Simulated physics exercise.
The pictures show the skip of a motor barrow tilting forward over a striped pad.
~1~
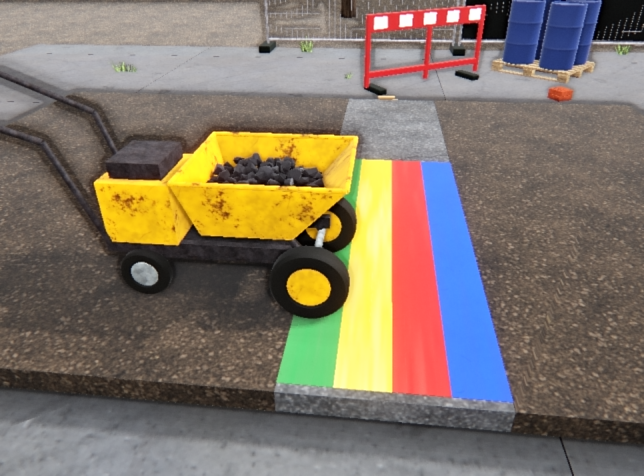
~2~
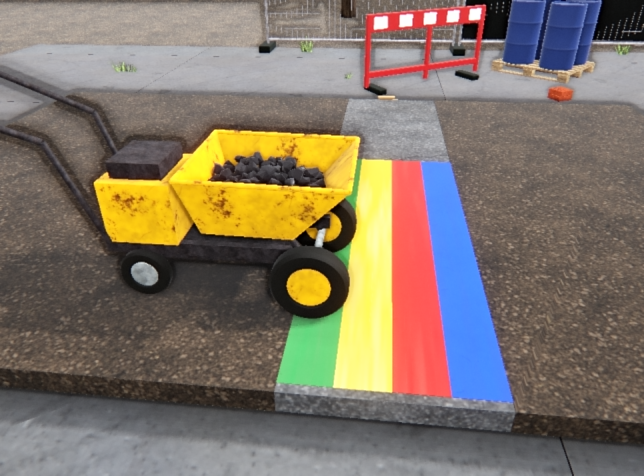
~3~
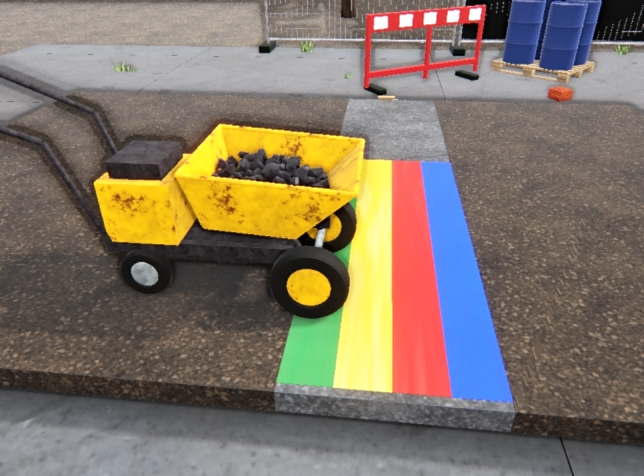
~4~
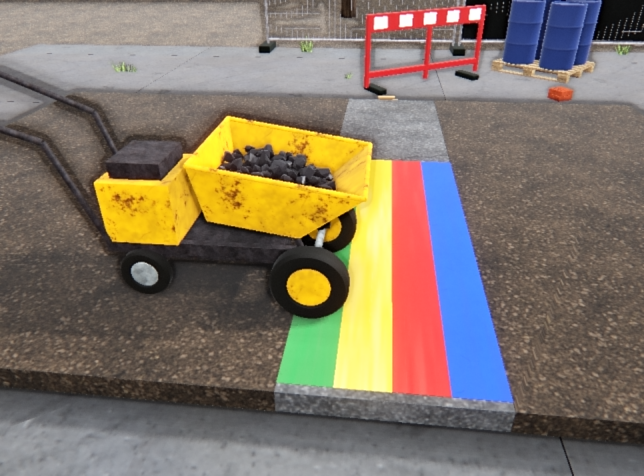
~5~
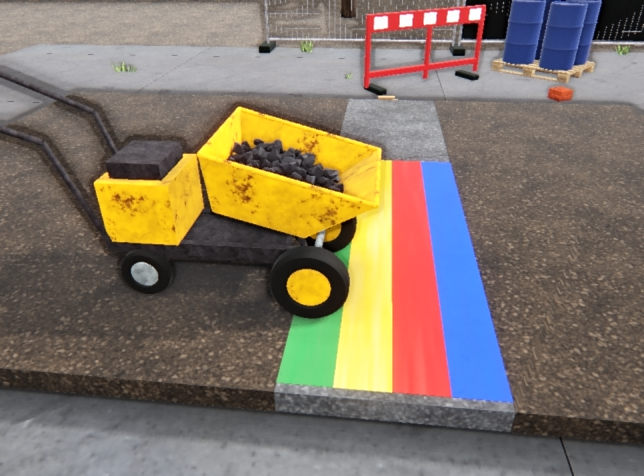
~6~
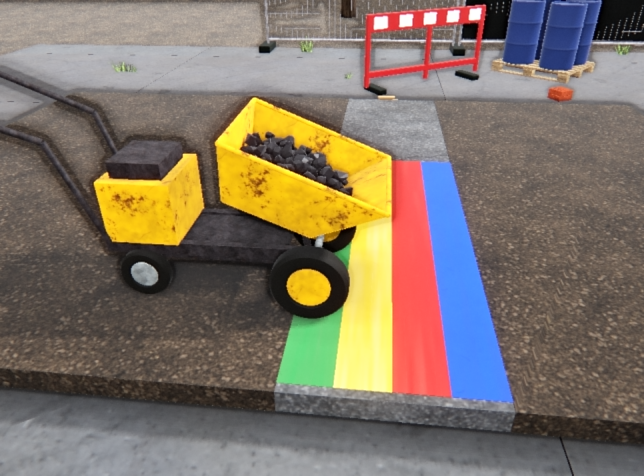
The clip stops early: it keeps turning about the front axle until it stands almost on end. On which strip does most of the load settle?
The heap favours the blue strip.
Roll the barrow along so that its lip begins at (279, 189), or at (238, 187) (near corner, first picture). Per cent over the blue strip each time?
The first gives 10 %, the second 0 %.
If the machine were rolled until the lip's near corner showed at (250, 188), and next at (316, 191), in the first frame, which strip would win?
In turn: That yellow strip; the strip in red.
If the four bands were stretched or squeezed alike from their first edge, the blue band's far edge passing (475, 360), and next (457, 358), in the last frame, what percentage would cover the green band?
First some 0, then 0 per cent.
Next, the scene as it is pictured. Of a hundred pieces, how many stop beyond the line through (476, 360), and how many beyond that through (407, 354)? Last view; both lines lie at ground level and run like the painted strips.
First some 30, then 70 per cent.
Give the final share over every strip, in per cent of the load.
Green strip near 0; yellow strip near 0; red strip near 15; blue strip near 40.
Soon after the last picture, skip tipped steeply; all in the skip.
A little later, skip tipped right over; about two thirds in the skip; a small part over the red strip; about a quarter over the blue strip; a stray few off the paint.
Later still, skip tipped right over; about a quarter in the skip; about a quarter over the red strip; about a third over the blue strip; a small part off the paint.
At rest, skip tipped right over; about a quarter in the skip; none over the green strip; none over the yellow strip; about a quarter over the red strip; about a third over the blue strip; about a quarter off the paint.
